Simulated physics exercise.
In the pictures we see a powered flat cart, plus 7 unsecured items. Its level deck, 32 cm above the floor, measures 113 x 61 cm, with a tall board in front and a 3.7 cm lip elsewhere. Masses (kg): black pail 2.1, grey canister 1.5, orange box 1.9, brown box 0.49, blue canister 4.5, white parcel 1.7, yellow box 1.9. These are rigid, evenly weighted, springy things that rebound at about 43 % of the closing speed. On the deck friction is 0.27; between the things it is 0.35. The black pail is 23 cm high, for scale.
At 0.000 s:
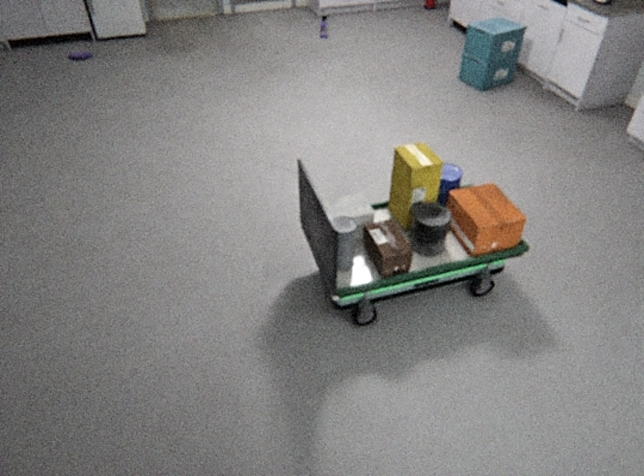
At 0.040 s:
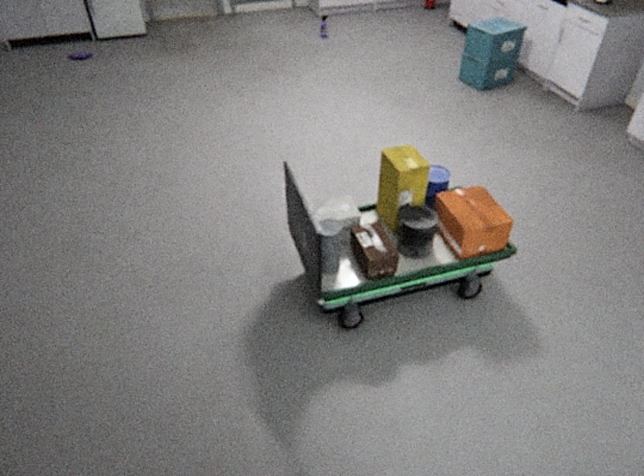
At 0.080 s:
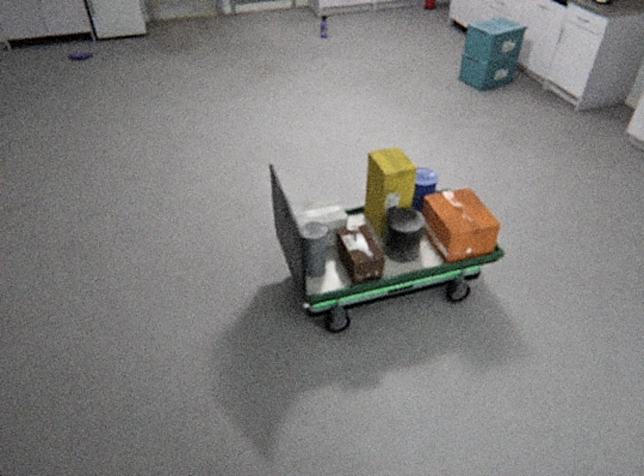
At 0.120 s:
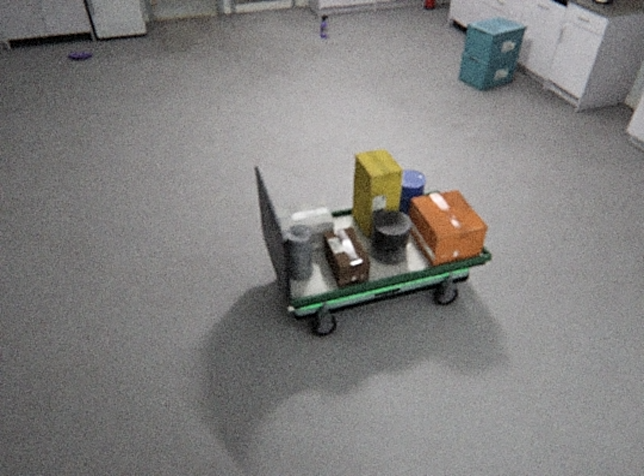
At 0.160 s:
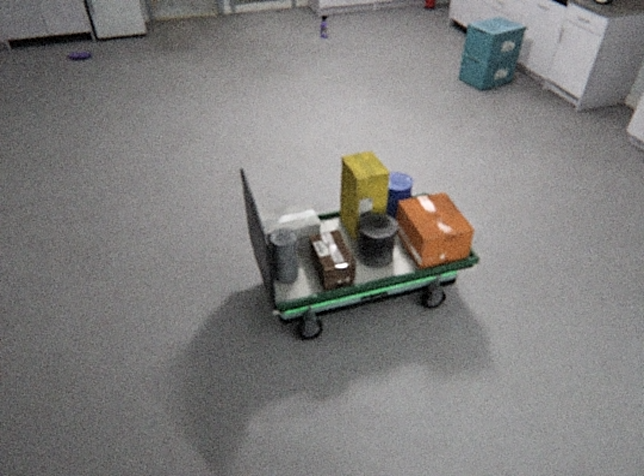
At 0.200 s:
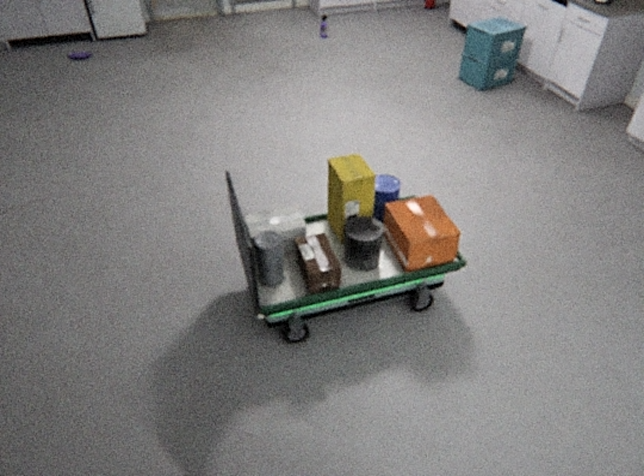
The clip opens on a green-edged flat cart on a grey floor, carrying boxes, canisters, a black pail and a white parcel behind a tall board. The cart rolls a short way left and slightly nearer the viewer, its shadow moving along, while the load shows no clear shifting on the deck.
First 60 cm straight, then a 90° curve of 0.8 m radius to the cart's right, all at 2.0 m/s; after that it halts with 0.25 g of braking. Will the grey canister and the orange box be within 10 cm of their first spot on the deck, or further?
The grey canister ends elsewhere, the orange box keeps its place.
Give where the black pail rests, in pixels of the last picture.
It settles somewhere near (149, 78).
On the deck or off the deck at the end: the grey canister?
When everything stops, the grey canister is out of bounds.
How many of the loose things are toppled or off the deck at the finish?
3.
By 0.50 s, 100 cm covered, turned 18°; grey canister tilted 33° near (149, 263); orange box 2 cm from its spot near (310, 253); white parcel 12 cm from its spot.
By 0.80 s, 160 cm covered, turned 61°; grey canister now off the deck; orange box 2 cm from its spot near (200, 226); yellow box tilted 22°.
By 1.10 s, 220 cm covered, turned 90°; orange box 2 cm from its spot near (167, 171); yellow box tilted 37°; black pail tilted 41°.
By 1.50 s, 278 cm covered, turned 90°; orange box 2 cm from its spot near (161, 130); yellow box on its side; black pail on its side.
When it is over (2.4 s), off the deck, grey canister; lying over on the deck, black pail and yellow box; not toppled but over 10 cm from the start, brown box; the other 3 within 10 cm of the start. End places, in pixels of the last picture, orange box near (160, 118).
